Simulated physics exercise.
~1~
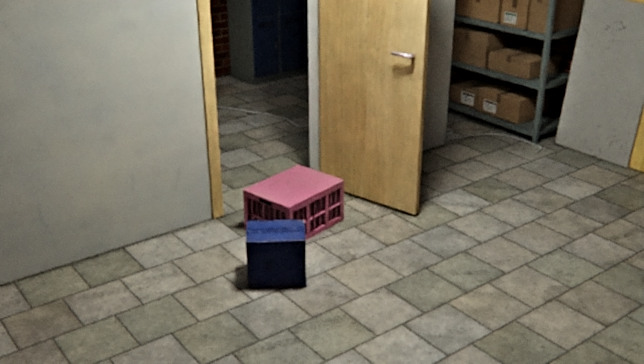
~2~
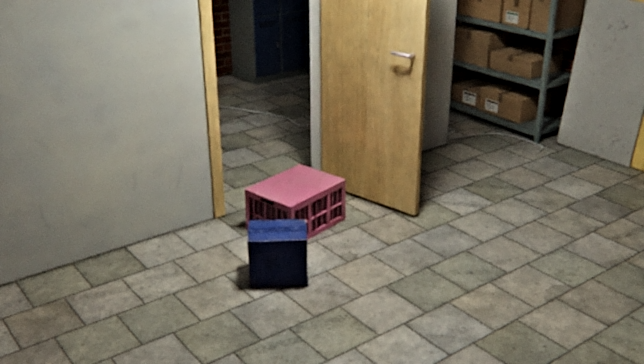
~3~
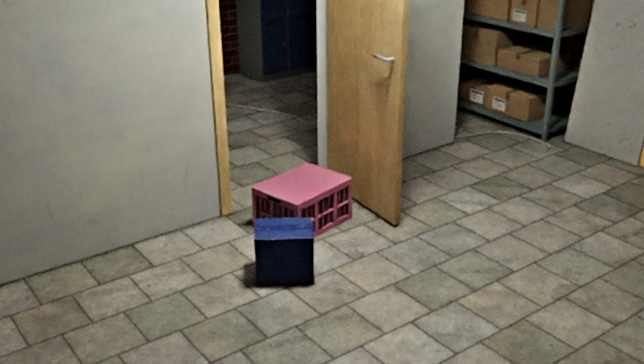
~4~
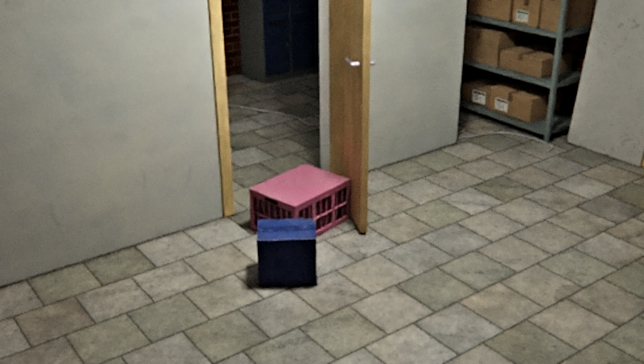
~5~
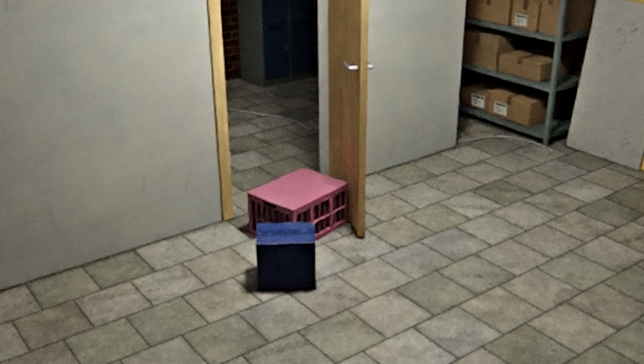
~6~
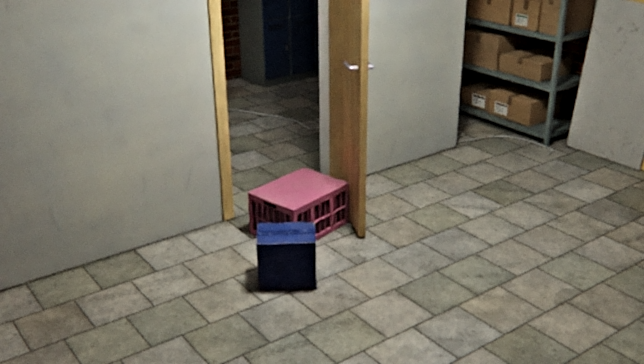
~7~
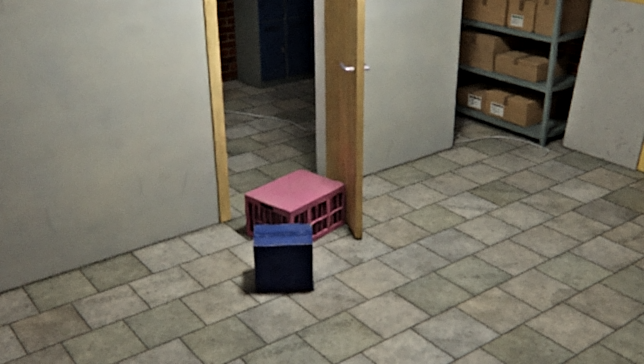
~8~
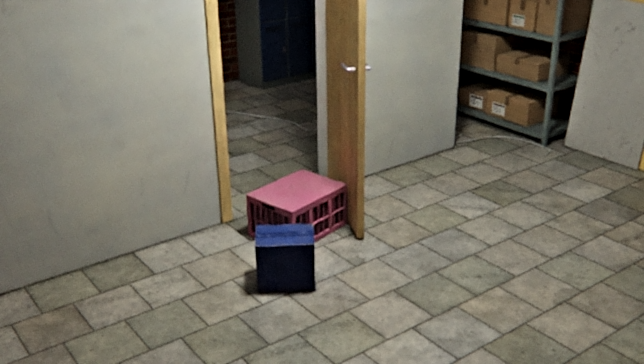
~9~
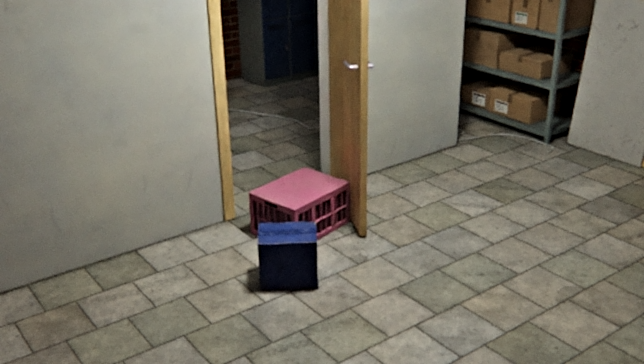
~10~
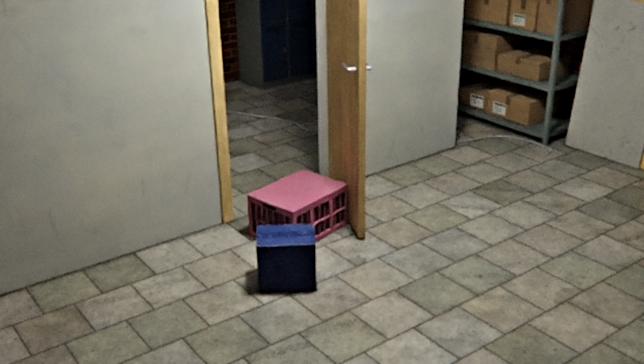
Storeroom doorway with a wooden door slowly swinging partway closed, meeting a pink crate behind a blue box and stopping half open.
